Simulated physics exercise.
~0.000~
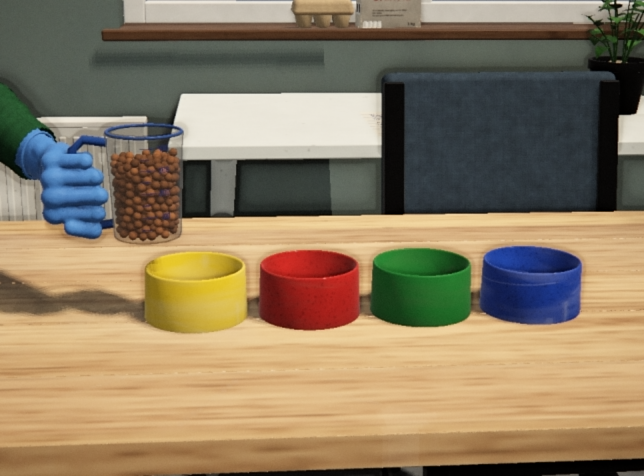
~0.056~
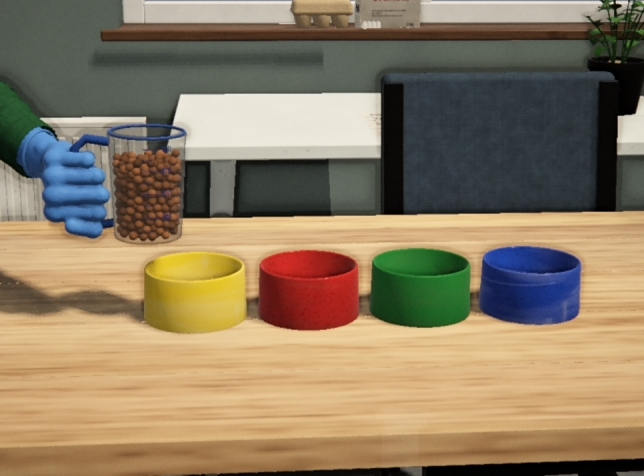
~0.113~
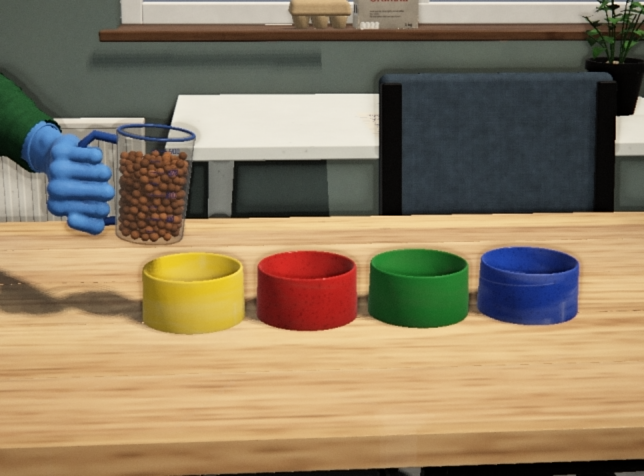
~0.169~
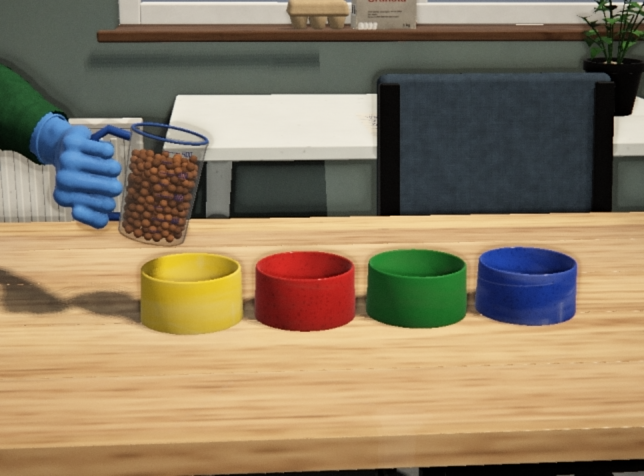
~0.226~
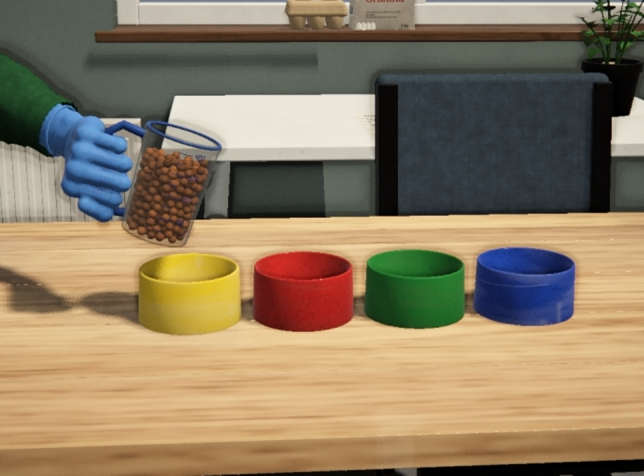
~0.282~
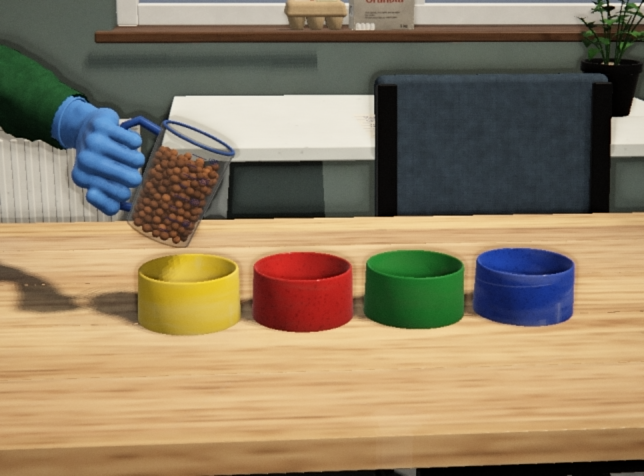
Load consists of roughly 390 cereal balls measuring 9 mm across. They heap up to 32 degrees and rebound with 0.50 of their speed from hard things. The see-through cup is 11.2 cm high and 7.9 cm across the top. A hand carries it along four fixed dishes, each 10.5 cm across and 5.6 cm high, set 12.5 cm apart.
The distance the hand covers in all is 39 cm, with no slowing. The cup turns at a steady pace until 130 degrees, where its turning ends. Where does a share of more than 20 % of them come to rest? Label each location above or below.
Labels - red: Below, blue: Below, green: Above, yellow: Below, counter: Below.
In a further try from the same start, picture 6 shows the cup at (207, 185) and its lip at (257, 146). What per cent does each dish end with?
Then red 0, blue 80, green 0, and yellow 0.
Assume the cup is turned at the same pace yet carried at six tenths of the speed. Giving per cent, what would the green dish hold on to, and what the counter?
Green: 0; counter: 10.
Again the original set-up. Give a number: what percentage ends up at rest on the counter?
Estimate: Close to 5 %.
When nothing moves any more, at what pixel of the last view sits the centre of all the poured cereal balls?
At about (421, 289).
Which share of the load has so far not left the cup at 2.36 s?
0 %.
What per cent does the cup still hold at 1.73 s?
0 per cent.
After 1.15 s, tilt 120 degrees; cup holds 80 %, green 15 %.
After 1.73 s, tilt 130 degrees; cup holds 0 %, green 95 %.
After 2.36 s, tilt 130 degrees; cup holds 0 %, green 95 %.
In the end, at 2.7 s, red 0 %, blue 0 %, green 95 %, yellow 0 %, counter 5 %.
